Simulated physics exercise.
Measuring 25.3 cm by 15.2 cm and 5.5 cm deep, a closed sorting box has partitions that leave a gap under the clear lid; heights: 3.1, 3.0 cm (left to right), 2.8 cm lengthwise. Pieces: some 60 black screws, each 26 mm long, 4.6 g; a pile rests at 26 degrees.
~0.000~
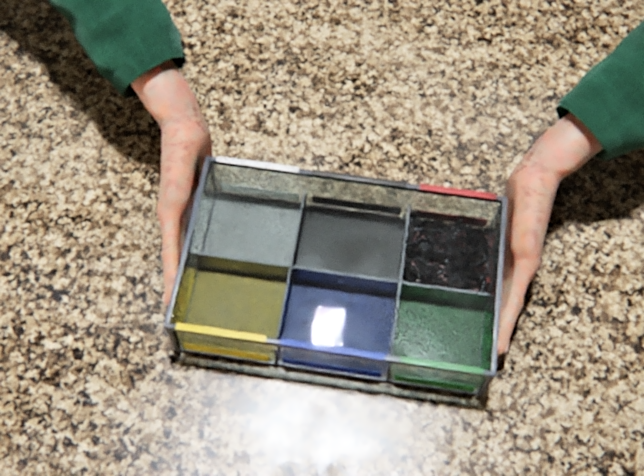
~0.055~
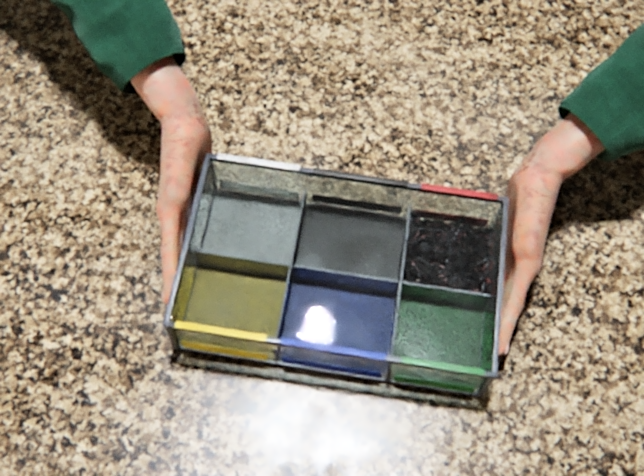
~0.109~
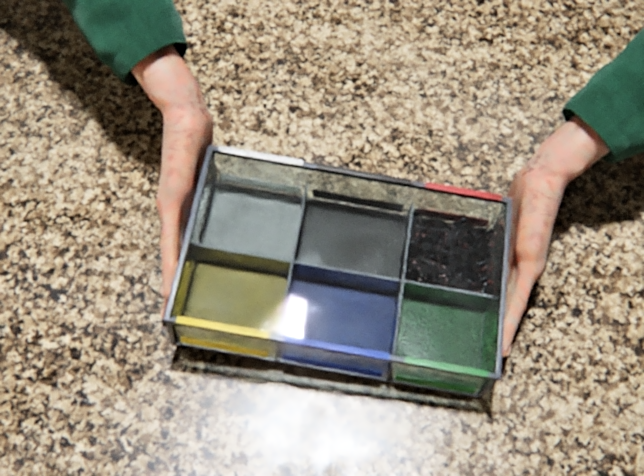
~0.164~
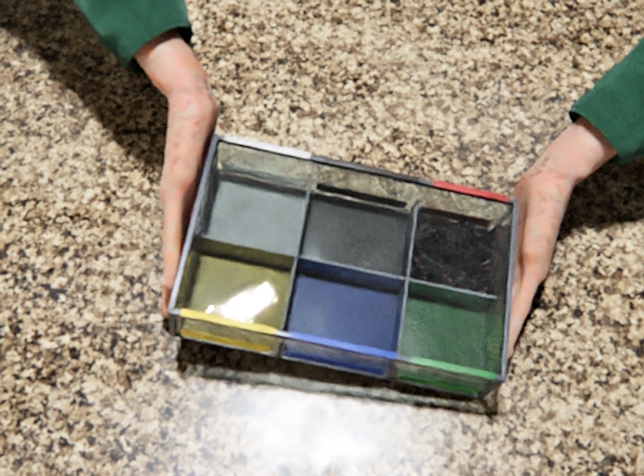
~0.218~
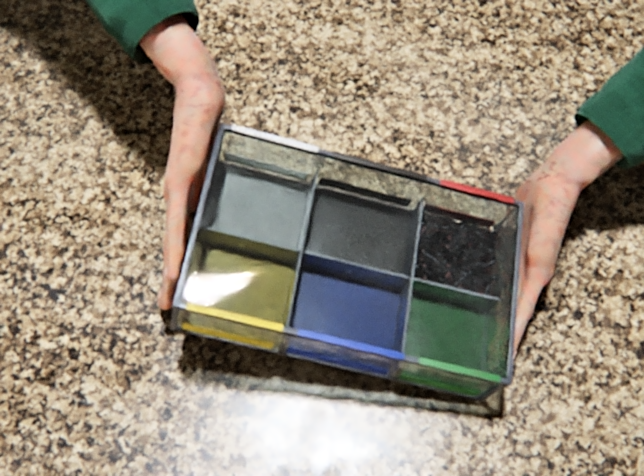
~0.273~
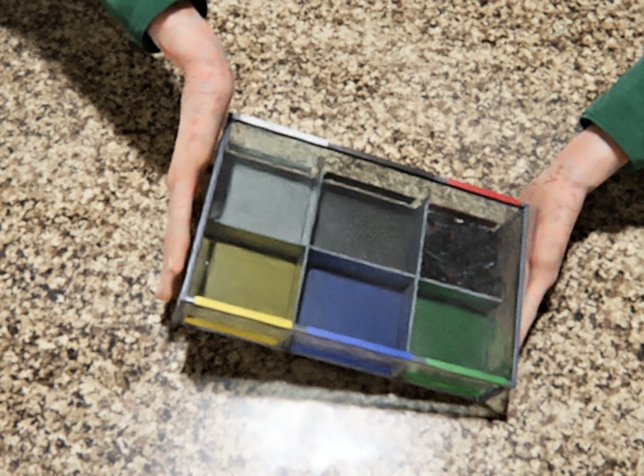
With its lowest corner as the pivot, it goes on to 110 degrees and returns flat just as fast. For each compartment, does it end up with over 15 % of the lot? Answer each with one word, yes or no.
Red: Yes. Blue: No. Green: No. Yellow: No. White: No. Black: No.
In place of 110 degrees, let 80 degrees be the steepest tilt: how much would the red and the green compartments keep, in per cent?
Red 100 %, green 0 %.
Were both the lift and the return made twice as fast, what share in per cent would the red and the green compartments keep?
Red 95 %; green 5 %.
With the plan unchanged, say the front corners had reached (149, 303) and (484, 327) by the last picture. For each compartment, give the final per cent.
Red 30, blue 0, green 0, yellow 0, white 65, black 10.
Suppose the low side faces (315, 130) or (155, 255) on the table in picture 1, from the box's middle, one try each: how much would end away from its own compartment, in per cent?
Some 5 and 100 per cent.
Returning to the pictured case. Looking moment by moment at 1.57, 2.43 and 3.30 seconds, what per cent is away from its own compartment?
5, 5, 5.
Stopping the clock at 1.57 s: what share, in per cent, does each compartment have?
Red 95, blue 0, green 5, yellow 0, white 0, black 0.
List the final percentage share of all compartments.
Per cent by compartment - red 95, blue 0, green 5, yellow 0, white 0, black 0.
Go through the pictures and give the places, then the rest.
The first picture shows box tilt 0 degrees, front corners at (170, 324) and (491, 371); red 100 %.
The second picture shows box tilt 1 degrees, front corners at (169, 322) and (491, 373).
The third picture shows box tilt 4 degrees, front corners at (170, 317) and (495, 374), lowest corner right front.
The fourth picture shows box tilt 8 degrees, front corners at (174, 309) and (501, 377), lowest corner right front.
The fifth picture shows box tilt 12 degrees, front corners at (179, 303) and (506, 380), lowest corner right front.
The sixth picture shows box tilt 16 degrees, front corners at (187, 296) and (511, 383), lowest corner right front; red 100 %. The box's pace is about 75 degrees a second.
After 1.57 s, tilt 110 degrees; red 95 %, green 5 %.
After 2.43 s, tilt 50 degrees; red 95 %, green 5 %.
After 3.30 s, tilt 0 degrees; red 95 %, green 5 %.
By 4.0 s all is still; red 95 %, blue 0 %, green 5 %, yellow 0 %, white 0 %, black 0 %.
